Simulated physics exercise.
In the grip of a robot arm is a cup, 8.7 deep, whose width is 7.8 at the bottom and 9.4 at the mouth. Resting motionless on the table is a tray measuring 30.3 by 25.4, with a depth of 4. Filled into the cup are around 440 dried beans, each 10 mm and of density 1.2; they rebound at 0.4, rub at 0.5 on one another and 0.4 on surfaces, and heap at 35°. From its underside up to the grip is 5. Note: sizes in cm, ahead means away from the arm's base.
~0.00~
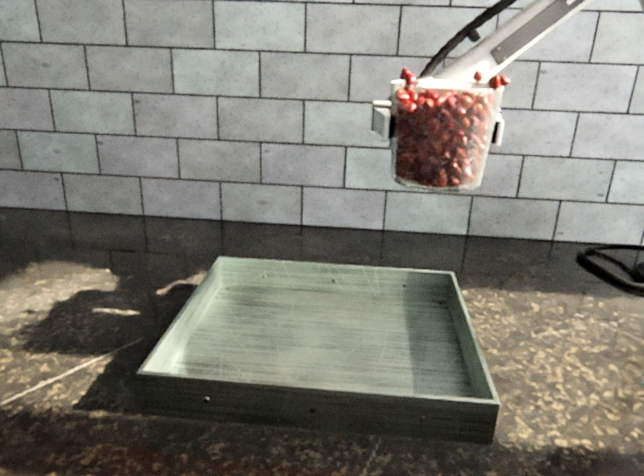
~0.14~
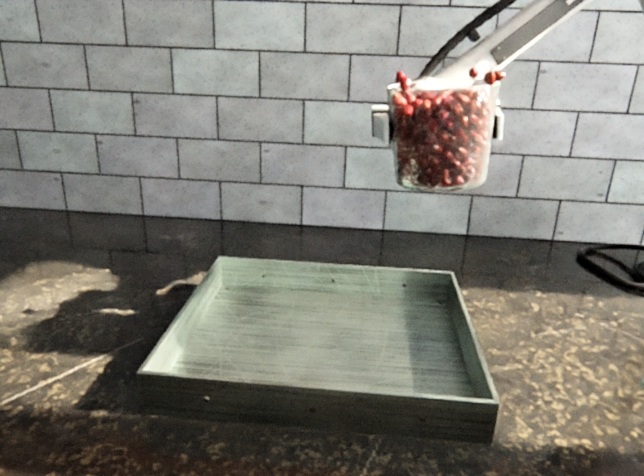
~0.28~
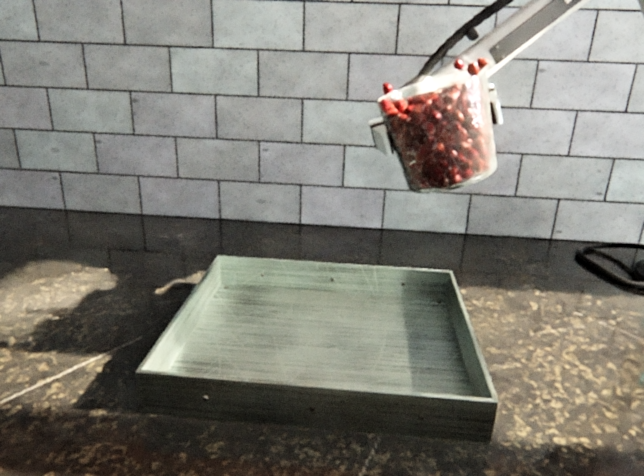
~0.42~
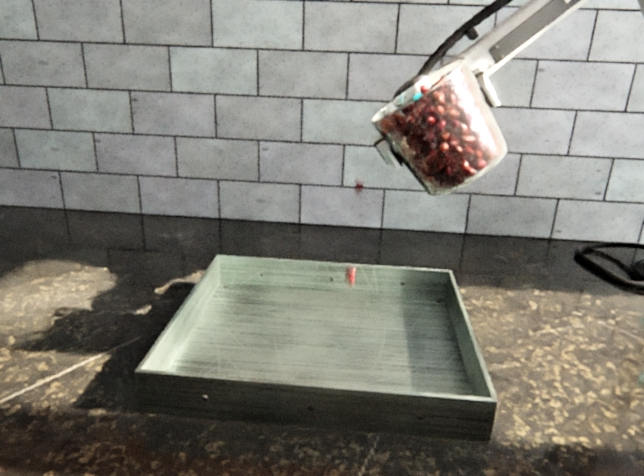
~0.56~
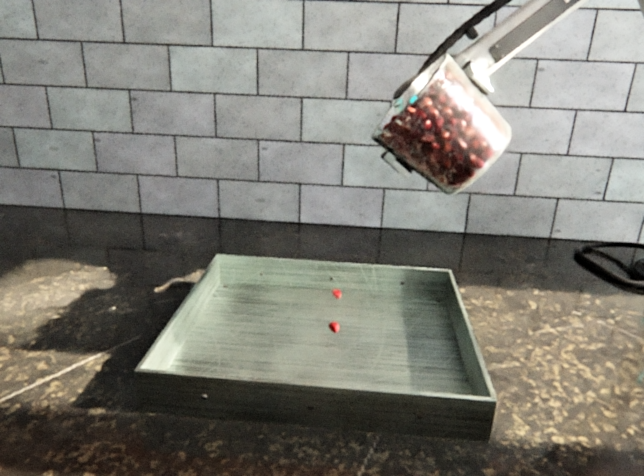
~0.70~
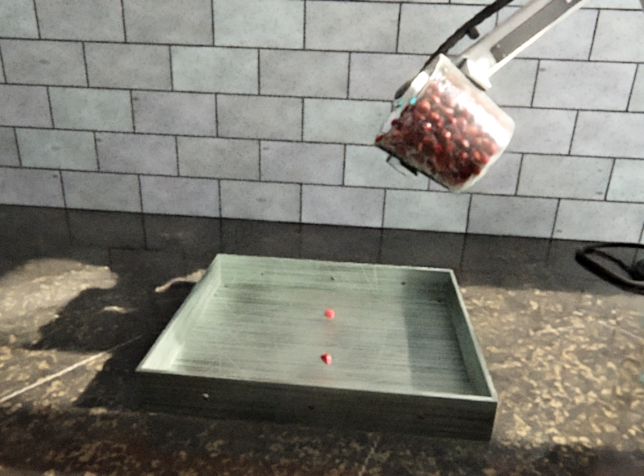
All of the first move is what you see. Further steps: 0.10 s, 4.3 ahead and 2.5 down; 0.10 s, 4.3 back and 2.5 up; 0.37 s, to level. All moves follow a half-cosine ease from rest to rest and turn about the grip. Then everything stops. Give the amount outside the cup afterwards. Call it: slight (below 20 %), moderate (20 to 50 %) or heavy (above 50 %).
Slight.
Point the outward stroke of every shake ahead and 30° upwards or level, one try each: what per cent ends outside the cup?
Try one gives about 65 in a hundred, try two about 35 in a hundred.
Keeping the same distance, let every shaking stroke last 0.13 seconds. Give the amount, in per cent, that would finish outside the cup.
It would come to around 10 %.
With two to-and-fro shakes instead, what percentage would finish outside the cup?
It would come to about 25 %.
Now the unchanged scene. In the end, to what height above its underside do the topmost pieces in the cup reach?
Around 9.0 cm above the underside.
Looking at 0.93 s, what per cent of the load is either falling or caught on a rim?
That comes to about 12 per cent, more or less.
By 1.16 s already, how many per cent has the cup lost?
About 15 per cent by then.
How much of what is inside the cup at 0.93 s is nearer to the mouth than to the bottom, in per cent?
Roughly 45 per cent.
After 0.93 s, tilted 56° forward, highest piece 27 above the table; 390 in the cup, 2 in the tray, 52 in flight or on a rim.
After 1.16 s, tilted 12° forward, highest piece 28 above the table; 385 in the cup, 58 in the tray, 1 in flight or on a rim.
After 1.47 s, level, highest piece 28 above the table; 385 in the cup, 56 in the tray, 3 on the table or floor.
After 2.52 s, level, highest piece 28 above the table; 385 in the cup, 56 in the tray, 3 on the table or floor.
At rest, 385 in the cup, 56 in the tray, 3 on the table or floor. That is 13 % outside the cup.
